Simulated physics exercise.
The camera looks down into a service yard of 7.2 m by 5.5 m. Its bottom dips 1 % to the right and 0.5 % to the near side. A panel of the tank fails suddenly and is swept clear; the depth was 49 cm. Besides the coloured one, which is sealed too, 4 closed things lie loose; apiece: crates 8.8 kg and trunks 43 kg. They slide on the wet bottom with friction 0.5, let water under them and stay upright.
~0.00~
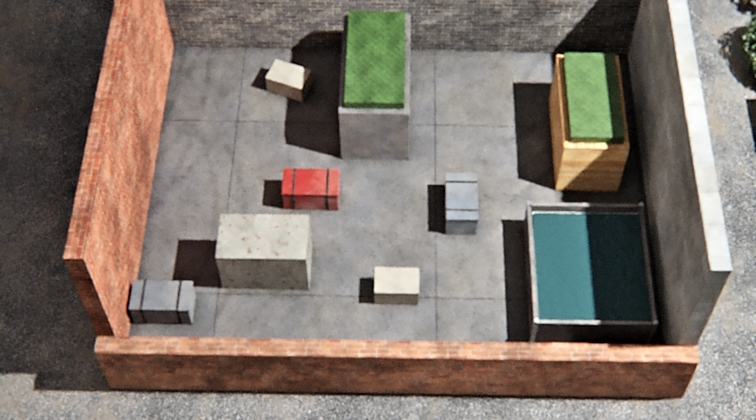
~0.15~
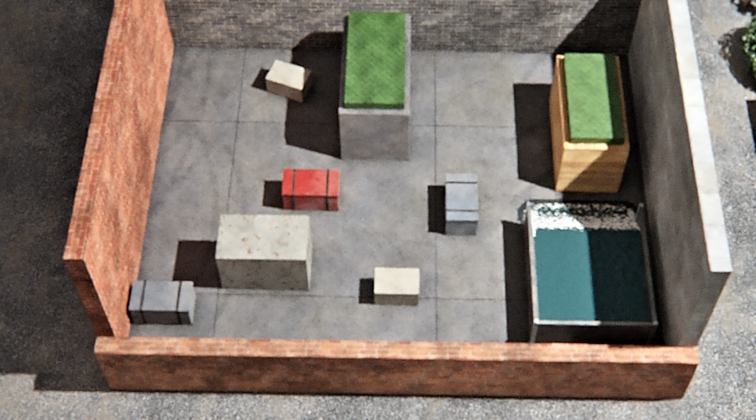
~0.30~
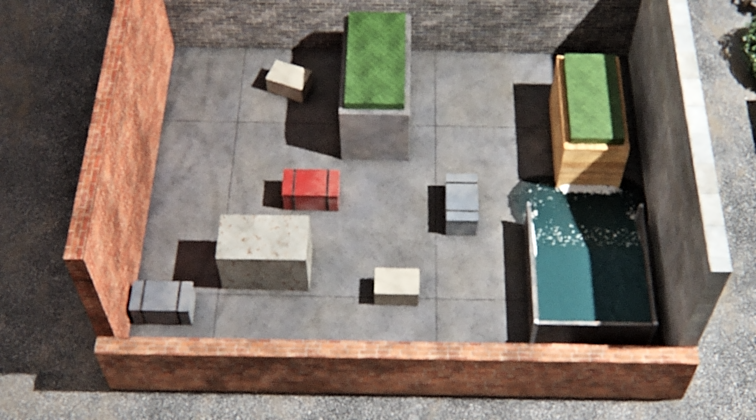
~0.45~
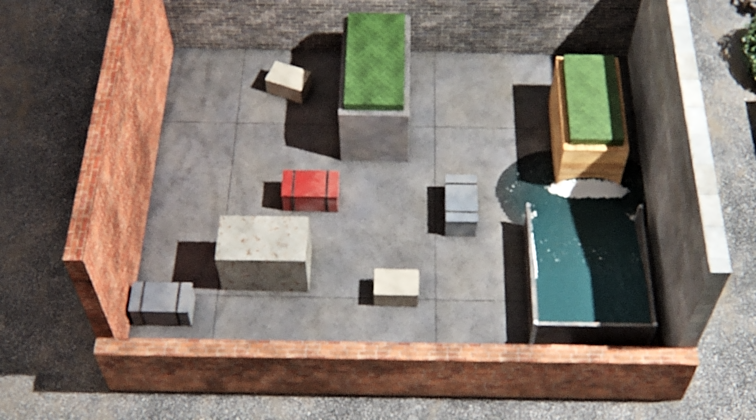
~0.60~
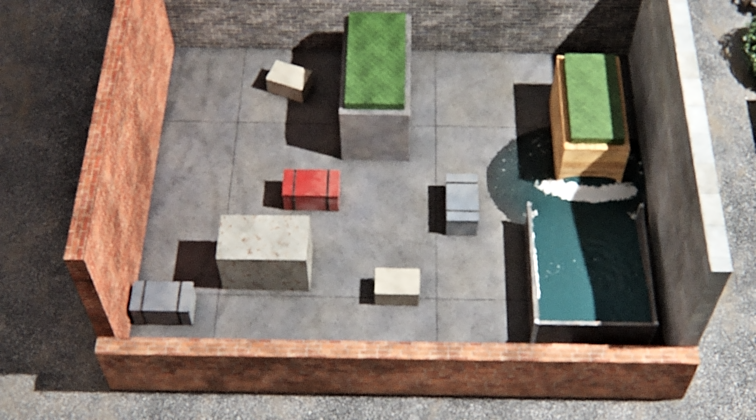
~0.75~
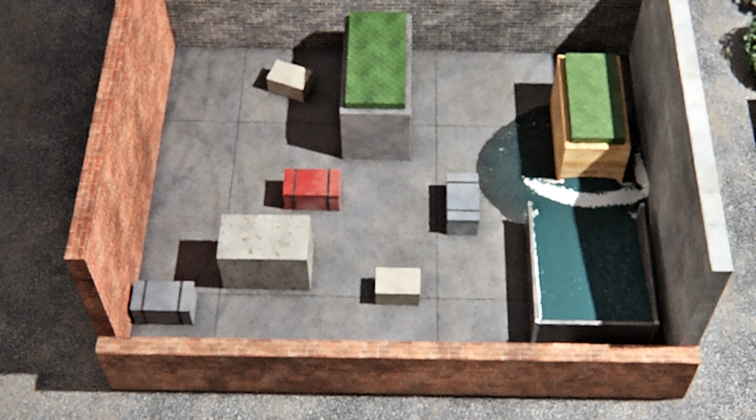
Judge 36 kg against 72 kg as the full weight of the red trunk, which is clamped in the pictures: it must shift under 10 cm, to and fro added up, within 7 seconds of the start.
For it, the lower weight is enough.
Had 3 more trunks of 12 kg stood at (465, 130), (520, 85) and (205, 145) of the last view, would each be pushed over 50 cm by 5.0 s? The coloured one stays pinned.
In turn: Over, over, under.
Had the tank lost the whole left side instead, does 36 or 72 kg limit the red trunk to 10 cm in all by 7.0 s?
Then only the larger load is enough.
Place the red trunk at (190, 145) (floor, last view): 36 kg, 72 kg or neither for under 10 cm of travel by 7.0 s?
The smaller is enough.
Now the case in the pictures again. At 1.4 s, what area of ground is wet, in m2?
Roughly 10.0 m2.
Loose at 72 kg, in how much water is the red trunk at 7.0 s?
About 1 cm.
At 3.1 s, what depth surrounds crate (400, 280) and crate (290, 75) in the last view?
Roughly 0 and 0 cm.
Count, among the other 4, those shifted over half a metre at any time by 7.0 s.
That makes 0.
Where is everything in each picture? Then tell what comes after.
The first picture shows the red trunk at (310, 181), on the bottom; water covers 2.7 m2; 0 of 5 have shifted.
The second picture shows the red trunk at (310, 182), on the bottom; water covers 3.5 m2; 0 of 5 have shifted.
The third picture shows the red trunk at (310, 182), on the bottom; 4.1 m2 under water; 0 of 5 have shifted.
The fourth picture shows the red trunk at (310, 183) rests on the ground; 4.7 m2 under water; 0 of 5 have shifted.
The fifth picture shows the red trunk at (311, 182) rests on the ground; 5.3 m2 under water; 0 of 5 have shifted.
The sixth picture shows the red trunk at (311, 182), on the bottom; 6.0 m2 under water; 0 of 5 have shifted.
After 1.4 s the red trunk would be 0 cm from its start with 36 kg and 0 cm from its start with 72 kg; 0 cm of water round it then.
After 3.1 s the red trunk would be 0 cm from its start with 36 kg and 0 cm from its start with 72 kg; 1 cm of water round it then.
After 4.9 s the red trunk would be 0 cm from its start with 36 kg and 0 cm from its start with 72 kg; 1 cm of water round it then.
After 7.0 s the red trunk would be 0 cm from its start with 36 kg and 0 cm from its start with 72 kg; 1 cm of water round it then.
